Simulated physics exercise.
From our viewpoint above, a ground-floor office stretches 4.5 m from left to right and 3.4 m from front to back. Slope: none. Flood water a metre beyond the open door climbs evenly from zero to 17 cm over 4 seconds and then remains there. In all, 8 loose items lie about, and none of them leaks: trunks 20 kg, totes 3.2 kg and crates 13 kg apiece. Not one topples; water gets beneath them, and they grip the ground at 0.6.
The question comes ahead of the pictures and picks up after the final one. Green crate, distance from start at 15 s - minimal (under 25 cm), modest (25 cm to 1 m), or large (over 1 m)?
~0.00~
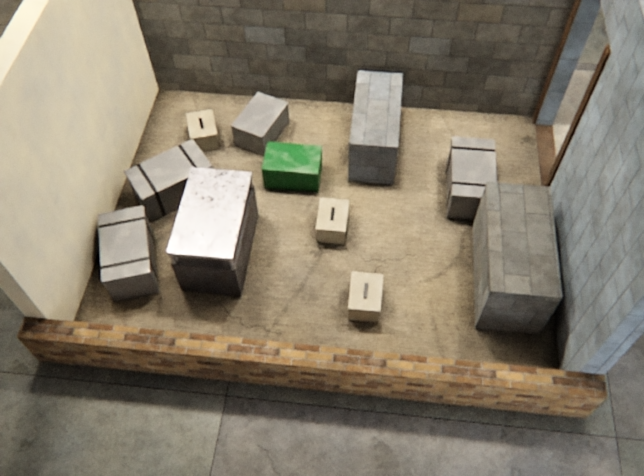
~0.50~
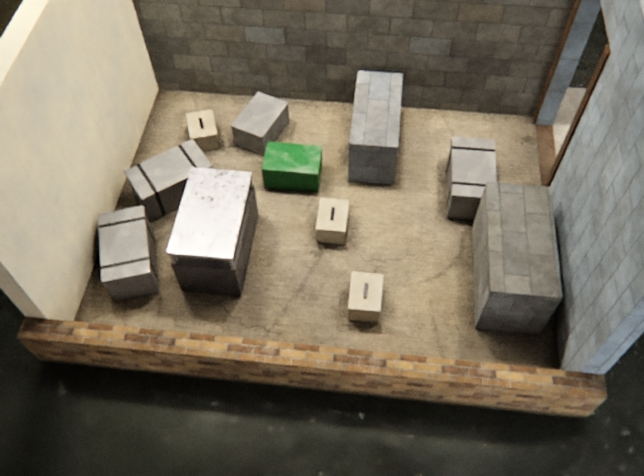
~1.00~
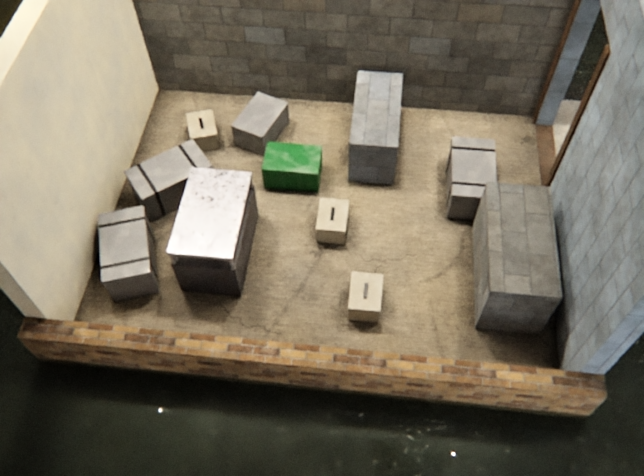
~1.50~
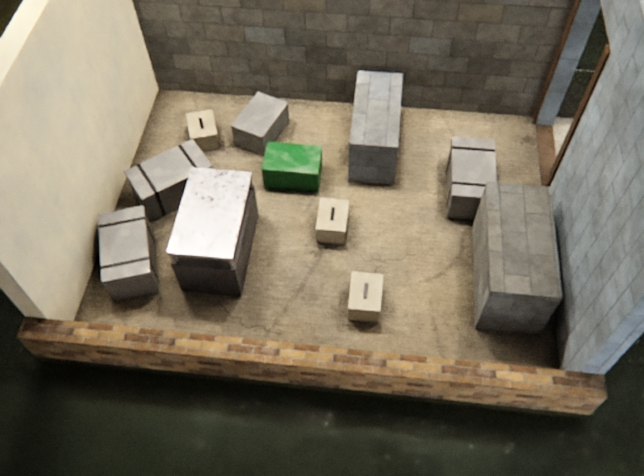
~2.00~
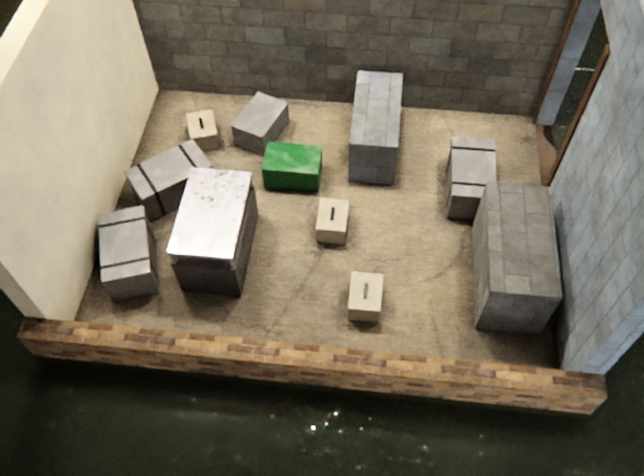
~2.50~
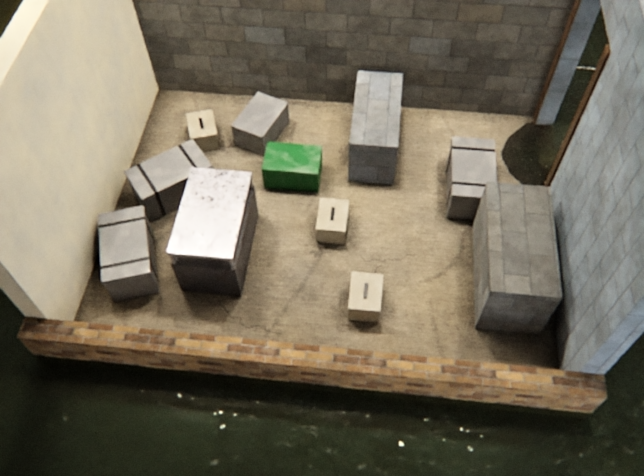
By then it has been shoved a bit.
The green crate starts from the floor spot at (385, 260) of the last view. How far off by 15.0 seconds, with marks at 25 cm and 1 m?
It gets carried off.
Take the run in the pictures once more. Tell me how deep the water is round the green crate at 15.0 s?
9 cm or so.
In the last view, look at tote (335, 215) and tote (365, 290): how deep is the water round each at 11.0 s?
First roughly 5 cm, second roughly 7 cm.
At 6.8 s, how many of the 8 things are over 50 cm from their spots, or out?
The count is 1.
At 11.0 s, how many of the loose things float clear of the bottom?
Count: 4.
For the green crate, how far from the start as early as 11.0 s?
Close to 0 cm.
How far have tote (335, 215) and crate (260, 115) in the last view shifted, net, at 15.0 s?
Respectively 200 and 30 centimetres.
After 3.5 s the green crate is near (292, 157), 0.0 m from its start, aground; 0 afloat.
After 6.8 s the green crate is near (292, 157), 0.0 m from its start, aground; 0 afloat.
After 11.0 s the green crate is near (292, 157), 0.0 m from its start, aground; 4 afloat.
After 15.0 s the green crate is near (323, 113), 0.7 m from its start, afloat; 8 afloat.
